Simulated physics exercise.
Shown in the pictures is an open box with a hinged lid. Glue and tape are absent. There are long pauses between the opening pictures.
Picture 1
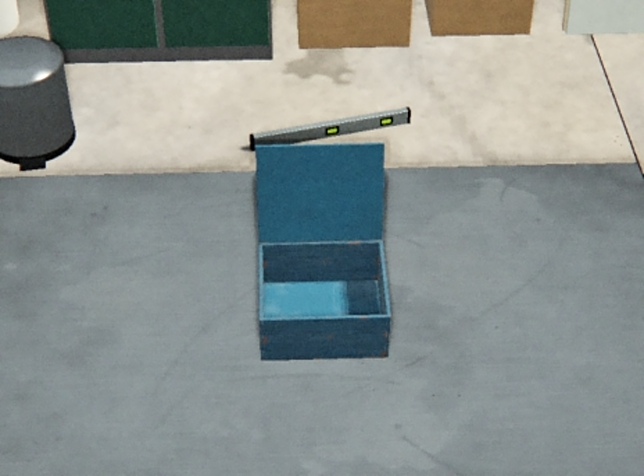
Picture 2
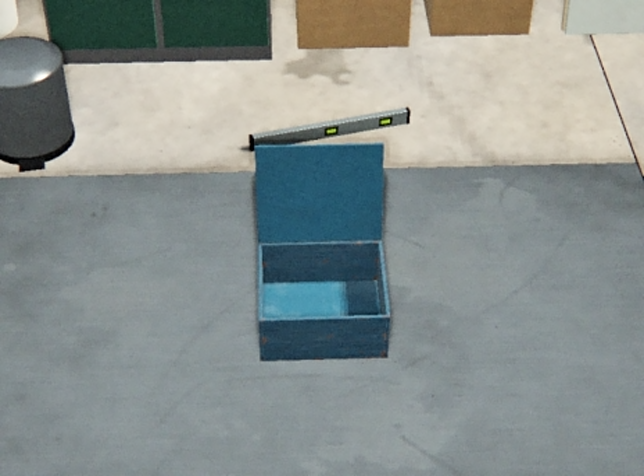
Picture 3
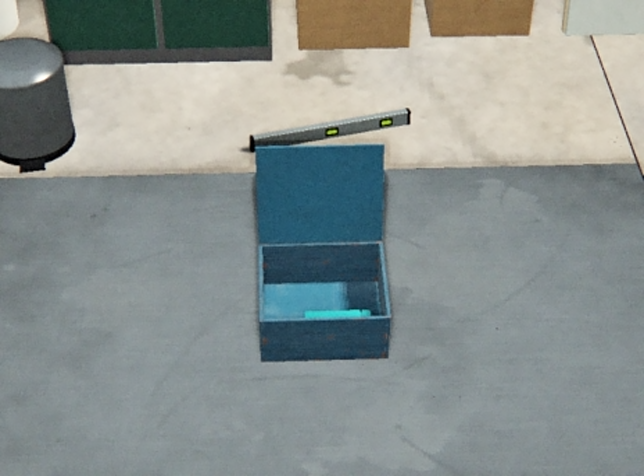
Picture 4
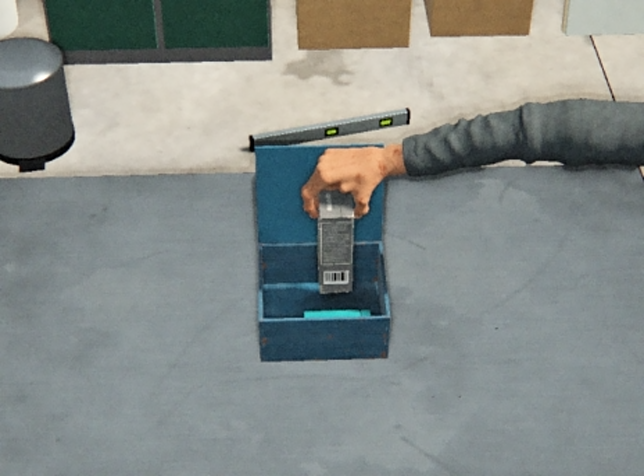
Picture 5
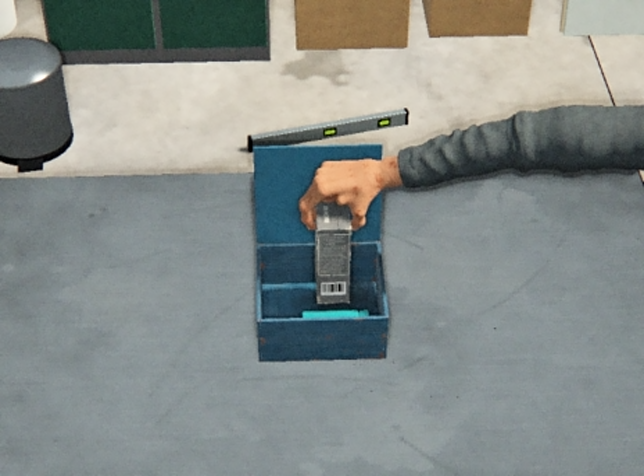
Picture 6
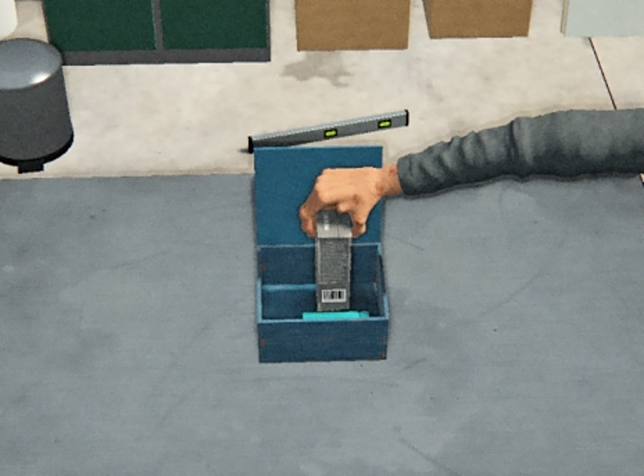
A hand lowers a grey packet into an open blue box holding something turquoise.
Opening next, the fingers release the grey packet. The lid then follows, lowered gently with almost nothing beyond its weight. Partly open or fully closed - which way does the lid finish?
Partly open.
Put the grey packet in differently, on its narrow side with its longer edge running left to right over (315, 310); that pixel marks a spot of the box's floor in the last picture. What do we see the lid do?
The lid settles shut this time.
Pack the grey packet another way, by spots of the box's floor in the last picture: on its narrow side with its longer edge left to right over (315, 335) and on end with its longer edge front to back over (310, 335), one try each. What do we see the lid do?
Try one: Lid goes down; try two: Lid stays raised.
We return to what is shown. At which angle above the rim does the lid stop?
About 80°.
Then, 0.20 s on from there, grey packet turned 13° from how it was put near (334, 261).
Then, 0.30 s on from there, grey packet turned 38° from how it was put near (334, 272); turquoise shaker shifted a little.
Then, 1.10 s on from there, lid starting down; grey packet turned 42° from how it was put near (333, 272); turquoise shaker shifted a little.
In the end, lid 80° above the rim; toppled in the box, grey packet; turquoise shaker unmoved. At the end, from the last picture's camera, grey packet near (333, 272).
